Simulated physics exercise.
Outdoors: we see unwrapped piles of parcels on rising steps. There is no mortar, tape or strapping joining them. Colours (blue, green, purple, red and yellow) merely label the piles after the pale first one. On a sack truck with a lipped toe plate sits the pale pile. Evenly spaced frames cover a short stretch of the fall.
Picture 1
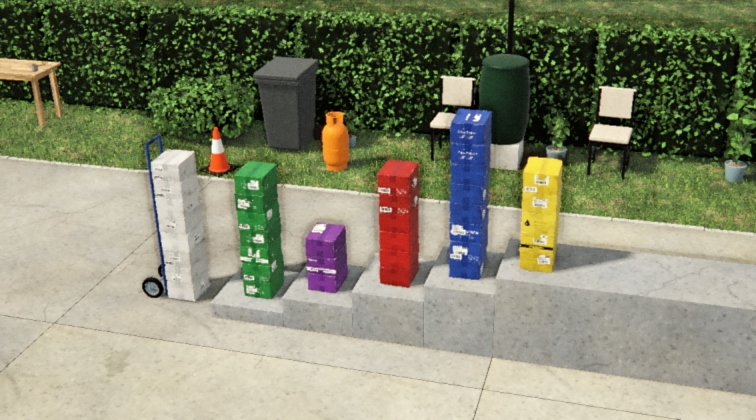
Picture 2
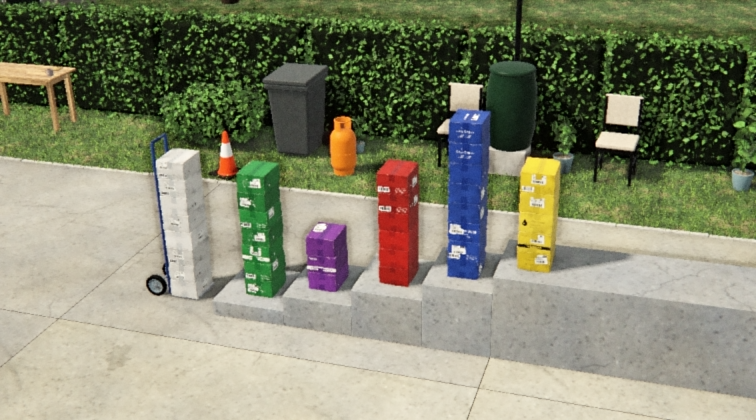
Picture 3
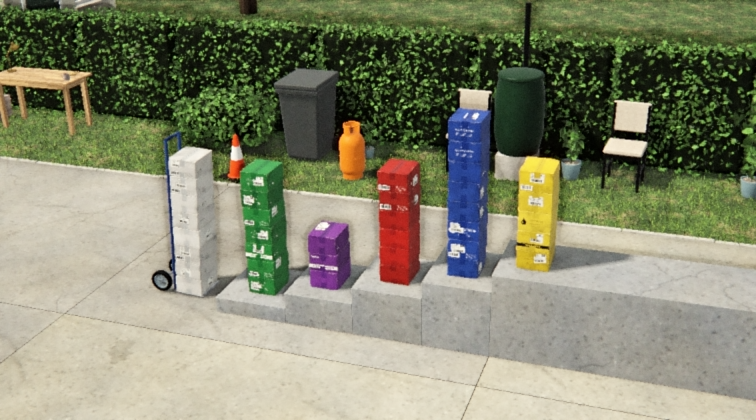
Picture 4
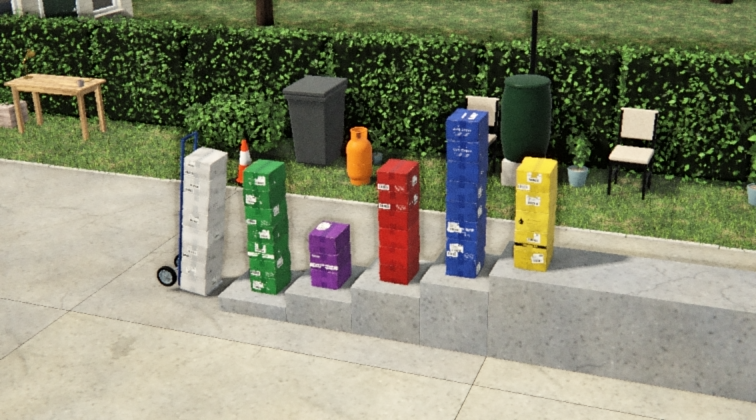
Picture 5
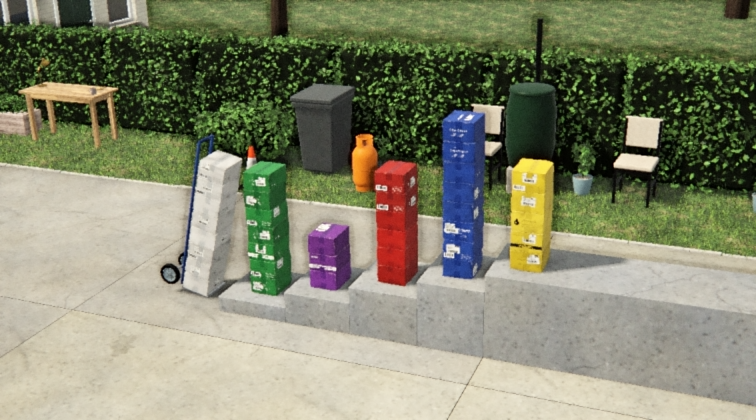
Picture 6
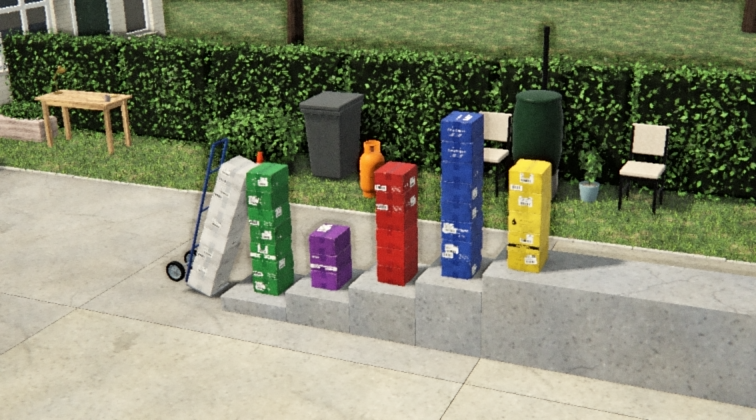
At the start, a pale pile of parcels stands upright on a sack truck beside green, purple, red, blue and yellow piles on steps. As the view shifts slightly, the truck rocks, slightly then clearly, and the pale pile leans right toward the green one, while the other piles stay in place.
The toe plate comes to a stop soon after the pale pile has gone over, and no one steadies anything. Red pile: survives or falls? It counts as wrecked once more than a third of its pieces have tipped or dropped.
Survives.
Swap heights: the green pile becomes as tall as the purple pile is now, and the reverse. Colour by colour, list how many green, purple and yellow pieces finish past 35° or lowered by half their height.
Green: 0, purple: 0, yellow: 0.
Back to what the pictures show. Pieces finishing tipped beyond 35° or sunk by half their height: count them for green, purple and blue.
Result per colour: Green = 7, purple = 0, blue = 0.
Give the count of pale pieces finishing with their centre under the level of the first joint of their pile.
Counting them up gives 1.
Just after the last frame, 7 of the pale pile down; none of the 6 red parcels down (0 of 29 in all colours); top red parcel unmoved; top green parcel tilted a little.
A moment on, 8 of the pale pile down; none of the 6 red parcels down (2 of 29 in all colours); top red parcel unmoved; top green parcel tilted well over, about its own height lower.
When it is over, 8 of the pale pile down; none of the 6 red parcels down (7 of 29 in all colours); top red parcel unmoved; top green parcel on its side. In pixels of the last frame, middles, top red parcel near (397, 177), top green parcel near (375, 226).
